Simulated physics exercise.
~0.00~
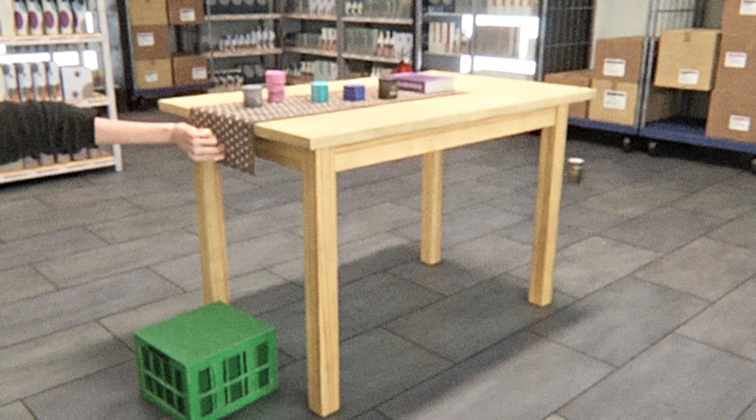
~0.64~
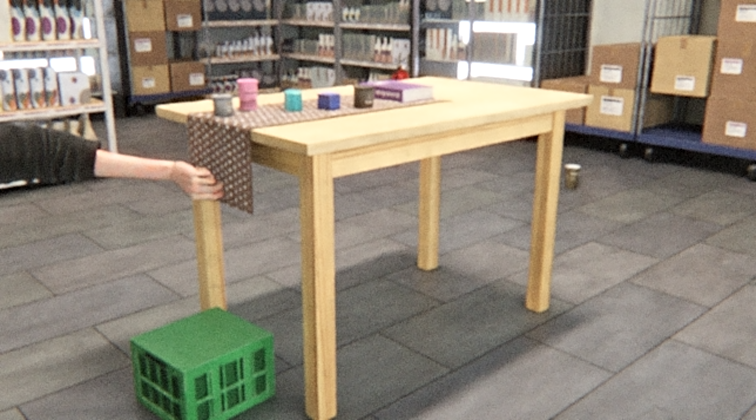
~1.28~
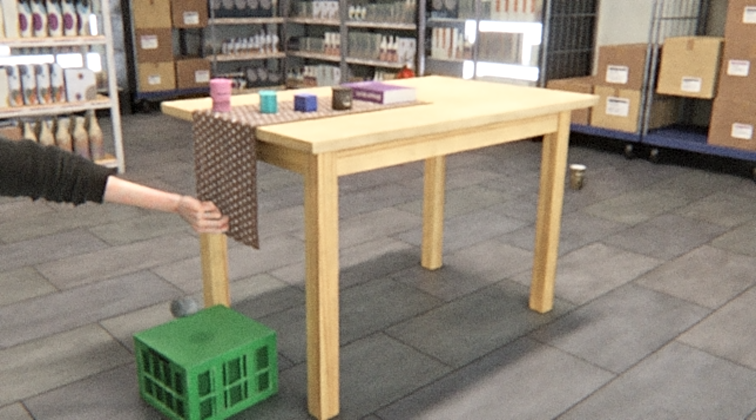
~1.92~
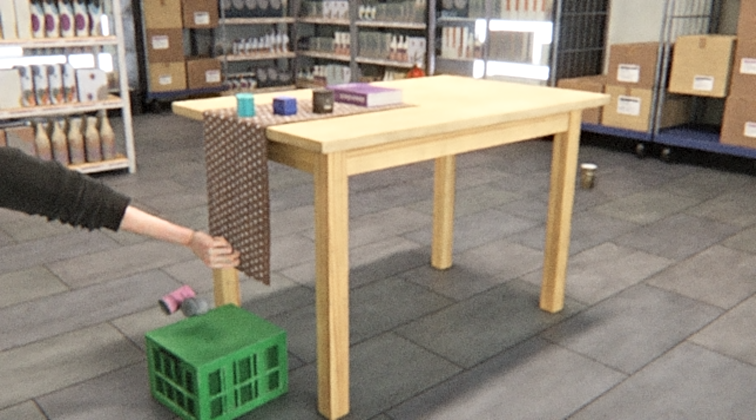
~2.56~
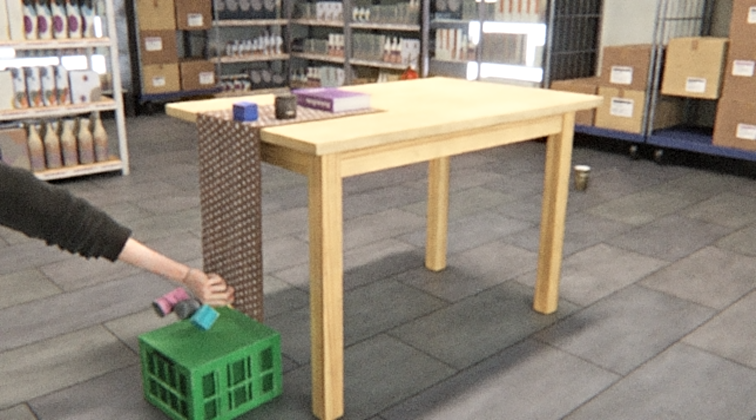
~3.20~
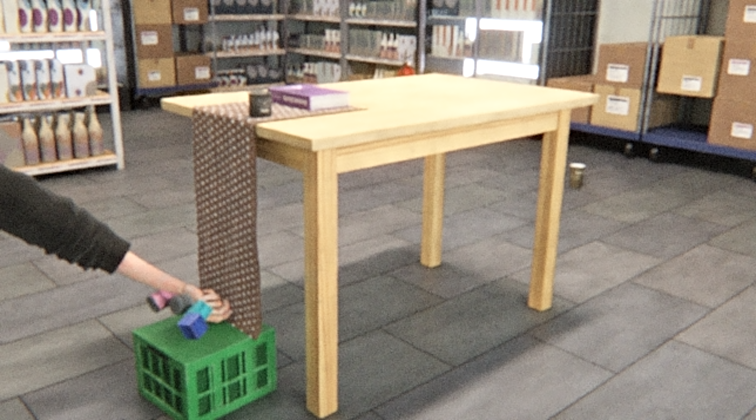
Patterned brown runner being pulled down off a wooden table by a hand, four small items dropping toward a green crate.
